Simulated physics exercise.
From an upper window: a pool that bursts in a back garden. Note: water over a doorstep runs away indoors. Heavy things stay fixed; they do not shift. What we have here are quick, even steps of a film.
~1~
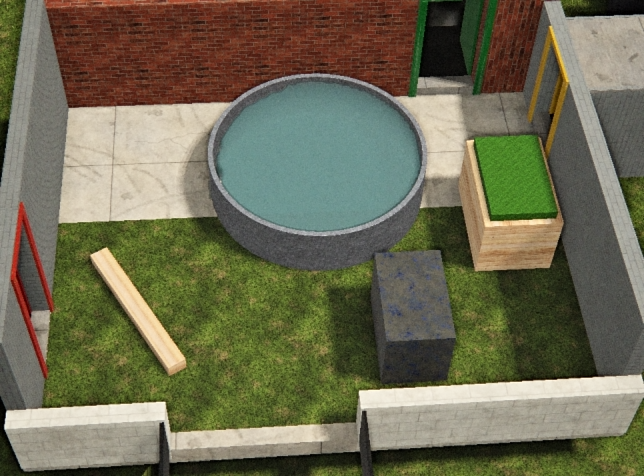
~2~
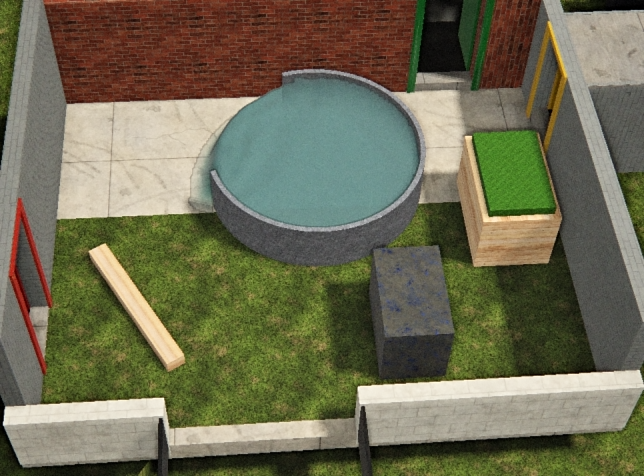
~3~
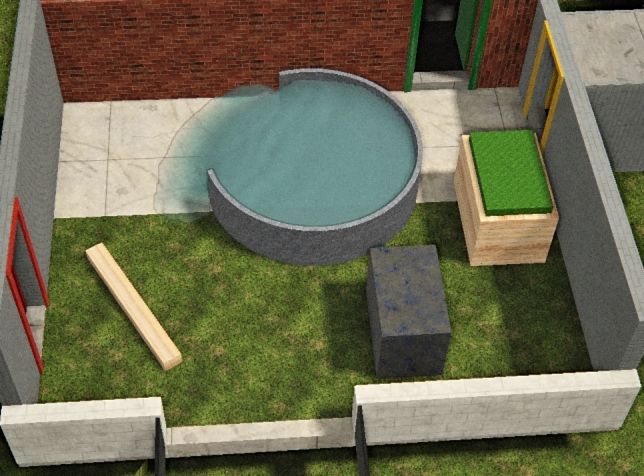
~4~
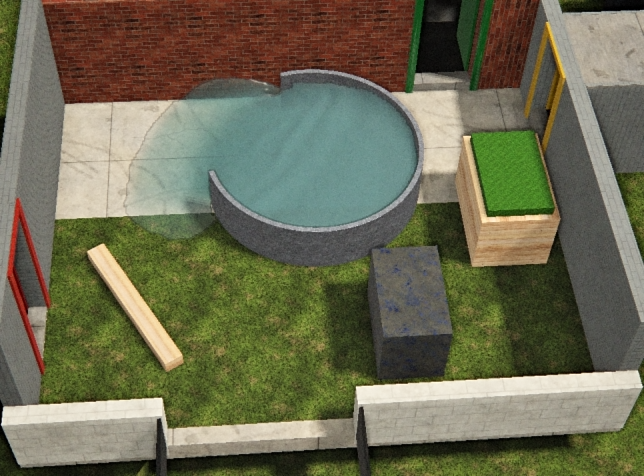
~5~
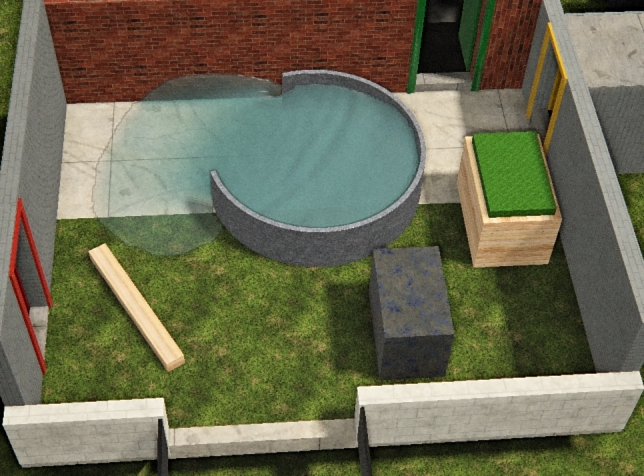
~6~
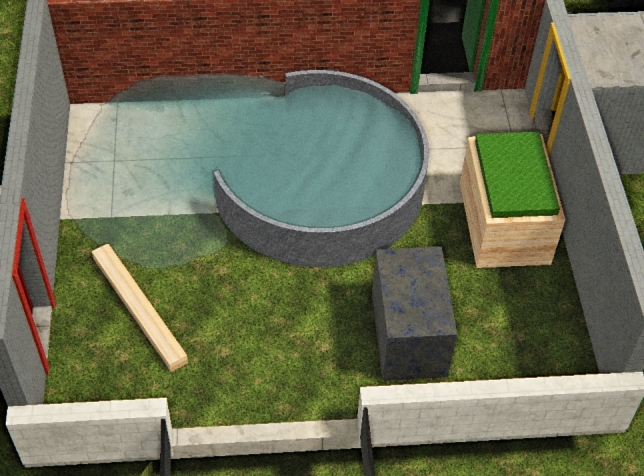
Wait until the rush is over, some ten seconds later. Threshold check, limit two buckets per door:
The red door will be deluged. The green door will not go over two buckets. The yellow door will not go over two buckets.
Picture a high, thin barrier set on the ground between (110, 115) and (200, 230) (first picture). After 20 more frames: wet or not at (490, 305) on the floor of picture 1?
Untouched.
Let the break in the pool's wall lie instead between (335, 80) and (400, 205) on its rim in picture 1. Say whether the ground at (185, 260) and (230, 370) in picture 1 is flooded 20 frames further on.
In order - first: Not reached, second: Not reached.
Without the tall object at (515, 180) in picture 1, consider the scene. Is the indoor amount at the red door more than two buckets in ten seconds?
Simply put, red clears the line.
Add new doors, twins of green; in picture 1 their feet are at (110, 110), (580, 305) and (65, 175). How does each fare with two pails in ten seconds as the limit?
Outcome by door - past the limit, within the limit, past the limit.
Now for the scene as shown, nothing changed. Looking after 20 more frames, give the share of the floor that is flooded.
About 60 per cent.
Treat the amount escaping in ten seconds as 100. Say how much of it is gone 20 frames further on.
0 per cent.
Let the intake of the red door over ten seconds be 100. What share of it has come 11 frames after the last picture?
The figure is near 0 per cent.
A moment on, water covers 30 % of the floor; the red door not reached, the green door wet at the sill, nothing in, the yellow door not reached.
Next, water covers 35 % of the floor; the red door wet at the sill, nothing in, the green door wet at the sill, nothing in, the yellow door not reached.
Then, water covers 60 % of the floor; the red door over two buckets in, the green door wet at the sill, nothing in, the yellow door wet at the sill, nothing in.
Later, water covers 85 % of the floor; the red door over two buckets in, the green door wet at the sill, nothing in, the yellow door wet at the sill, nothing in.
In the end, water covers 95 % of the floor; the red door far over two buckets in, the green door wet at the sill, nothing in, the yellow door wet at the sill, nothing in.
